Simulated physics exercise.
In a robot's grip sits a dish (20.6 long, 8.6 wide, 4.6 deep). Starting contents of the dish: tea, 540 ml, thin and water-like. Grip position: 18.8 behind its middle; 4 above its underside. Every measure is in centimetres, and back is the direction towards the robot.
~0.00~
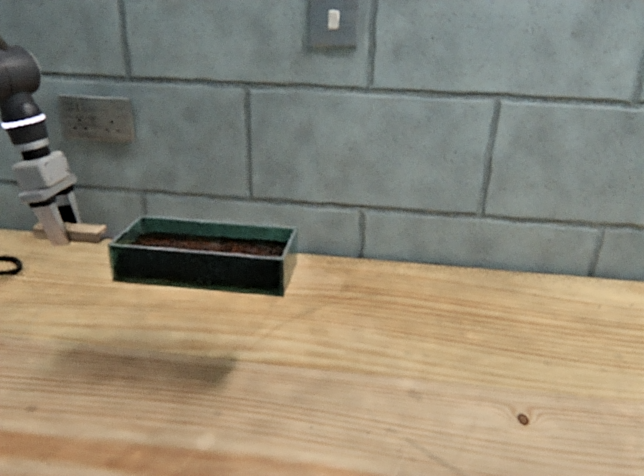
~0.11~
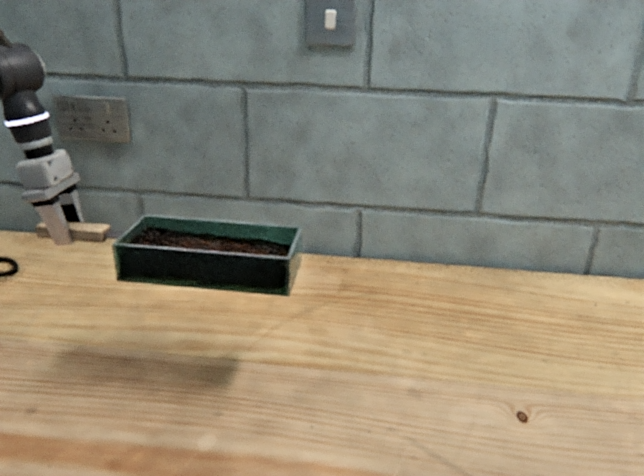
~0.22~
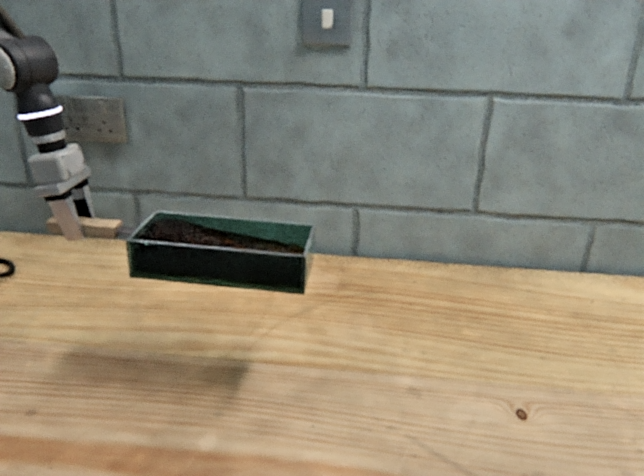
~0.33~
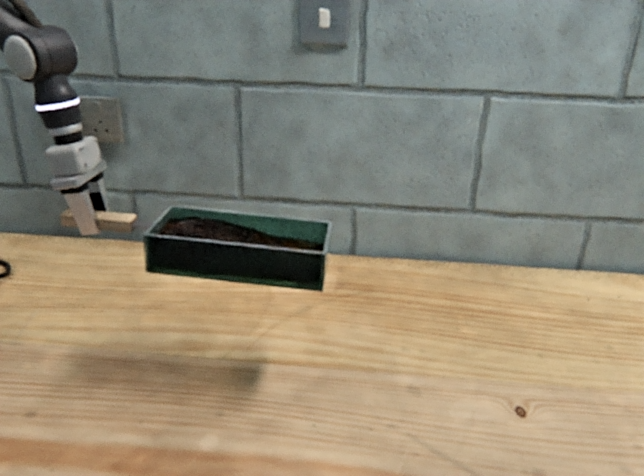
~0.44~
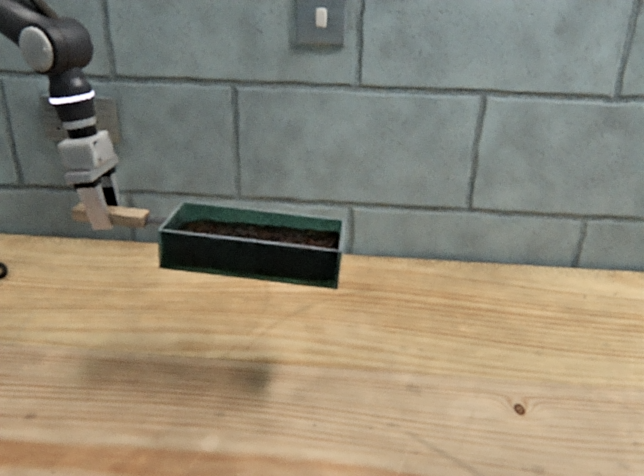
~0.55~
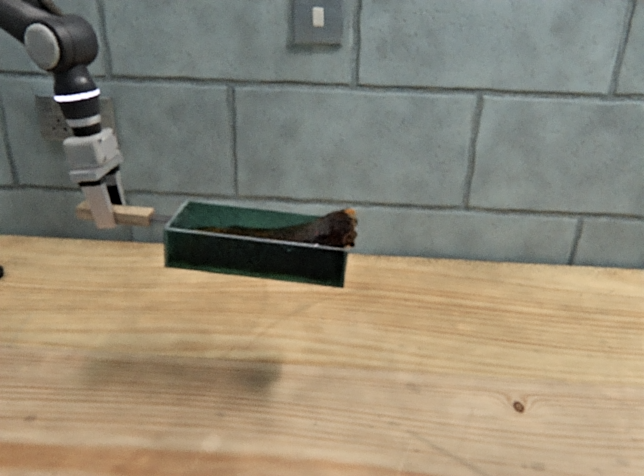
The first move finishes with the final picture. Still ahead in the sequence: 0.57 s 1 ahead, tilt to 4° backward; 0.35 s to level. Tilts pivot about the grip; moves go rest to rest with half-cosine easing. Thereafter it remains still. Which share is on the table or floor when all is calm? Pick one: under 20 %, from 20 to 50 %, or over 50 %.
Under 20 %.
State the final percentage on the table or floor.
Around 10 %.
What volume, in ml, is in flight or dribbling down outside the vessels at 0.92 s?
Roughly 0 ml at that moment.
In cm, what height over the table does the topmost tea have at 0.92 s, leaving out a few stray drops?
Looks like it gets up to about 25 centimetres.
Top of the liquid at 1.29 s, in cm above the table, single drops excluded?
Stray drops aside, I'd put it at close to 24 cm.
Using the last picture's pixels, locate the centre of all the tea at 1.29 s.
It's centred near (257, 231).
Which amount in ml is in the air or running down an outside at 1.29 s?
About 5 ml.
By 0.92 s, tilted 2° backward, liquid up to 26 above the table; 500 ml in the dish, 40 ml on the table or floor.
By 1.29 s, tilted 2° backward, liquid up to 25 above the table; 490 ml in the dish, 50 ml on the table or floor, 5 ml in the air or running down outside.
By 1.67 s, level, liquid up to 24 above the table; 490 ml in the dish, 55 ml on the table or floor.
By 2.47 s, level, liquid up to 23 above the table; 490 ml in the dish, 55 ml on the table or floor.
Final state, 490 ml in the dish, 55 ml on the table or floor. That is 10 % on the table or floor.
